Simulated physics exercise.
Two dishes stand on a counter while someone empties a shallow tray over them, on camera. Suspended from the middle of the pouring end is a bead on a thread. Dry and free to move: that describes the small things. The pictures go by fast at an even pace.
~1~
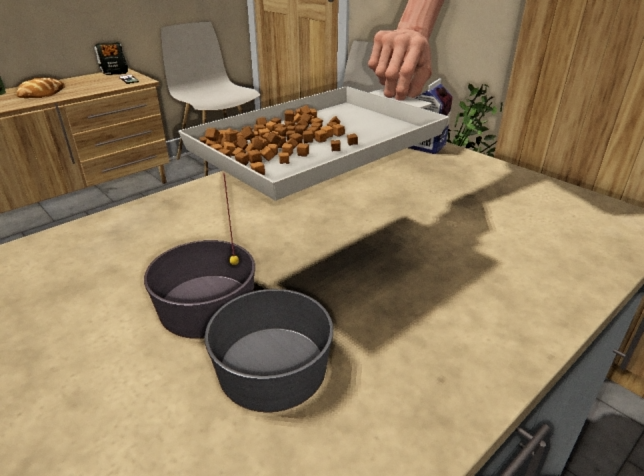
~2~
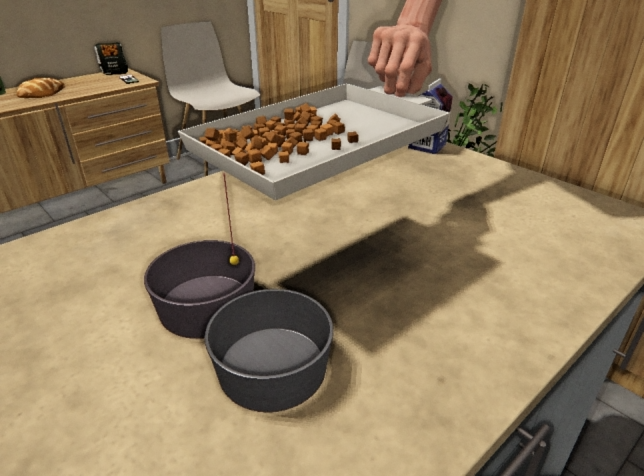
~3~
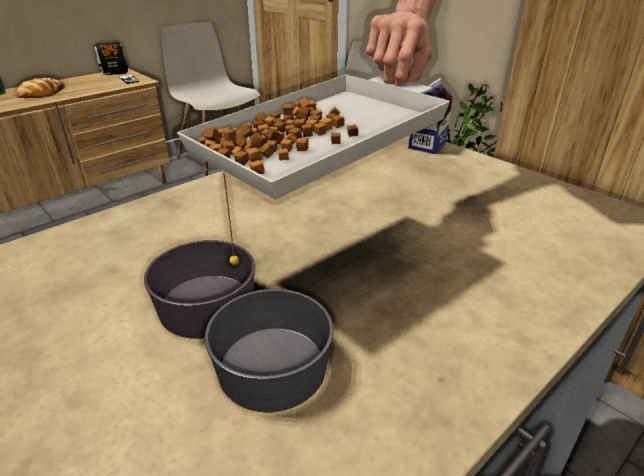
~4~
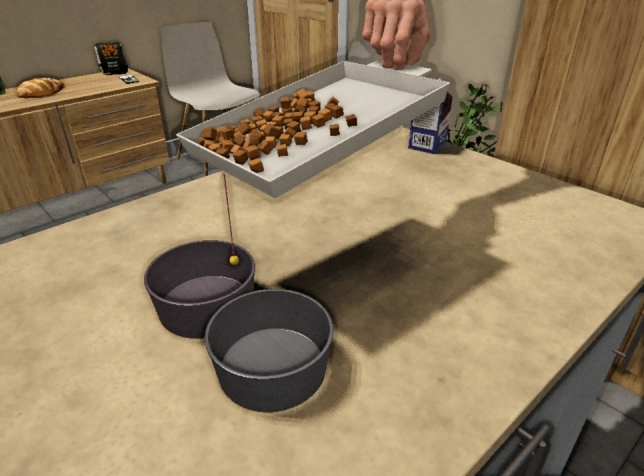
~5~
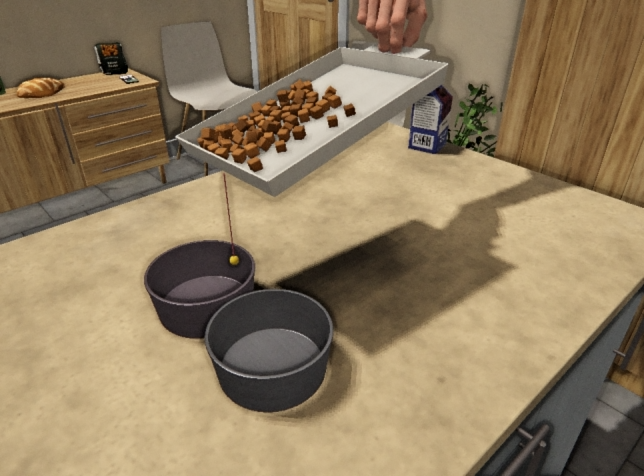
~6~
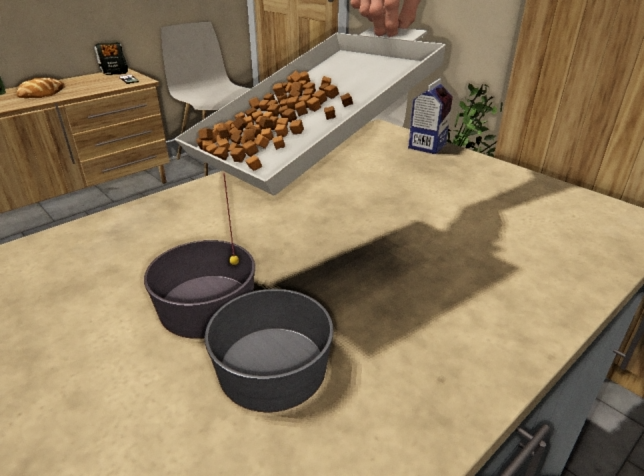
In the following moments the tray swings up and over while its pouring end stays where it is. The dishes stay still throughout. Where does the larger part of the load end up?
The larger part ends up in the left dish.
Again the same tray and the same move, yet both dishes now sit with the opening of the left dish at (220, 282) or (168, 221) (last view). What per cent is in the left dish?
It comes to near 30 per cent the first time and near 0 per cent the second time.
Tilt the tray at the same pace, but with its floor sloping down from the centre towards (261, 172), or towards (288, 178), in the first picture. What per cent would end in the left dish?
The first try would leave around 20 per cent there, the second around 10 per cent.
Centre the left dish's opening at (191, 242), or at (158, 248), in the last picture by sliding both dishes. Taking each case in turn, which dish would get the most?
The leftmost dish, then the leftmost dish.
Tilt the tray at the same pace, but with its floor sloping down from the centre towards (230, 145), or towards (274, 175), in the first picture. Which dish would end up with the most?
So: The left-standing dish on the first go, the right-standing dish on the second.
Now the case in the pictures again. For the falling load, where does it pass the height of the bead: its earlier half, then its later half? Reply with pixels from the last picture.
I'd say close to (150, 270) at first and close to (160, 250) later on.
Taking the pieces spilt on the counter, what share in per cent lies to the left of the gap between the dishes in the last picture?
It comes to near 100 percent of the spill.
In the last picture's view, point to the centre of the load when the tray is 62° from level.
Load centre: Approx. (218, 123).
Soon after the last picture, tray tipped steeply; nearly all on the tray; a stray few in the air.
A little later, tray tipped past a quarter turn; nearly all on the tray; a stray few outside both; a stray few in the air.
Later still, tray tipped past a quarter turn; about half in the left dish; about half outside both.
At rest, tray tipped past a quarter turn; none in the right dish; about half in the left dish; about half outside both.
